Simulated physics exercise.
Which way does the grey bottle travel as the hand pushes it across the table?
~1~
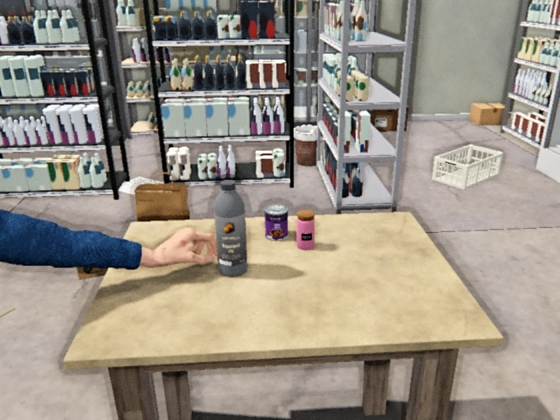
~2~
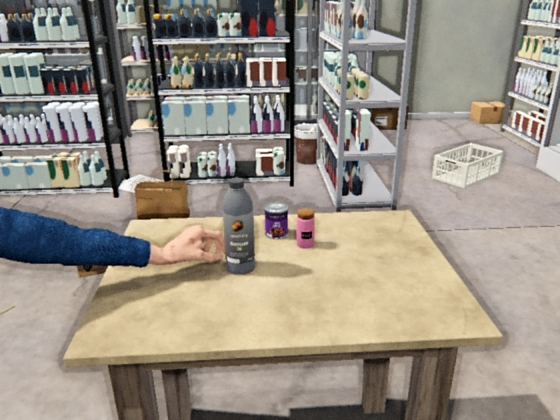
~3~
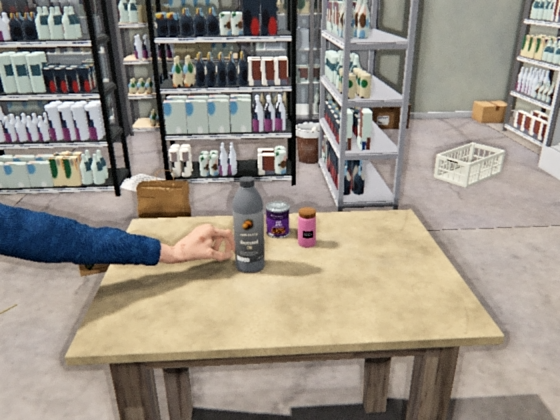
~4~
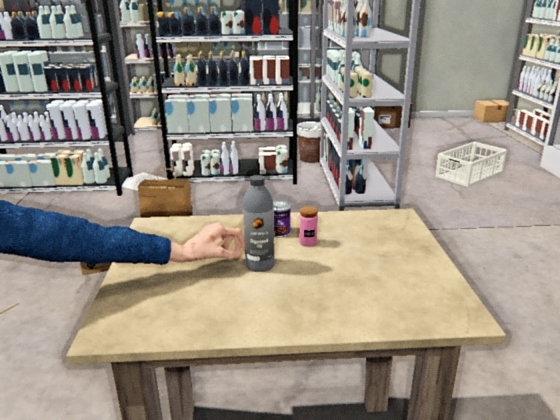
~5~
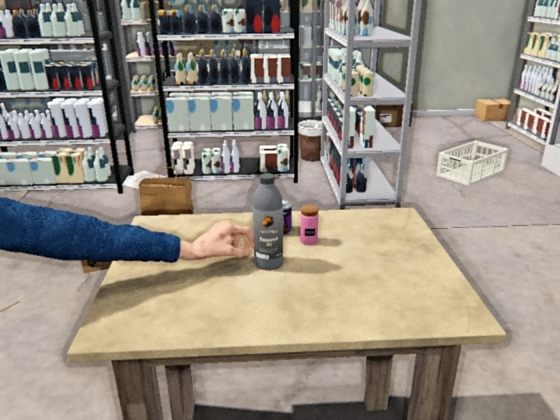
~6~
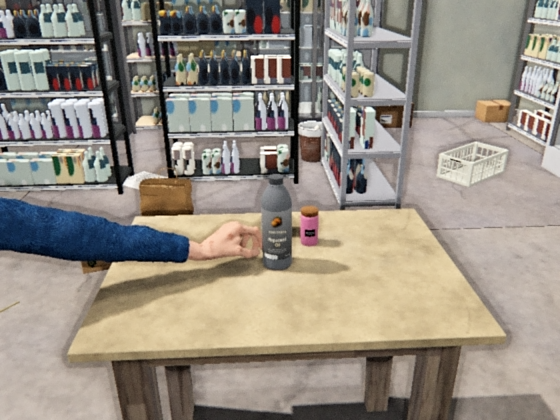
The grey bottle moves to the right, staying upright as the hand pushes it.
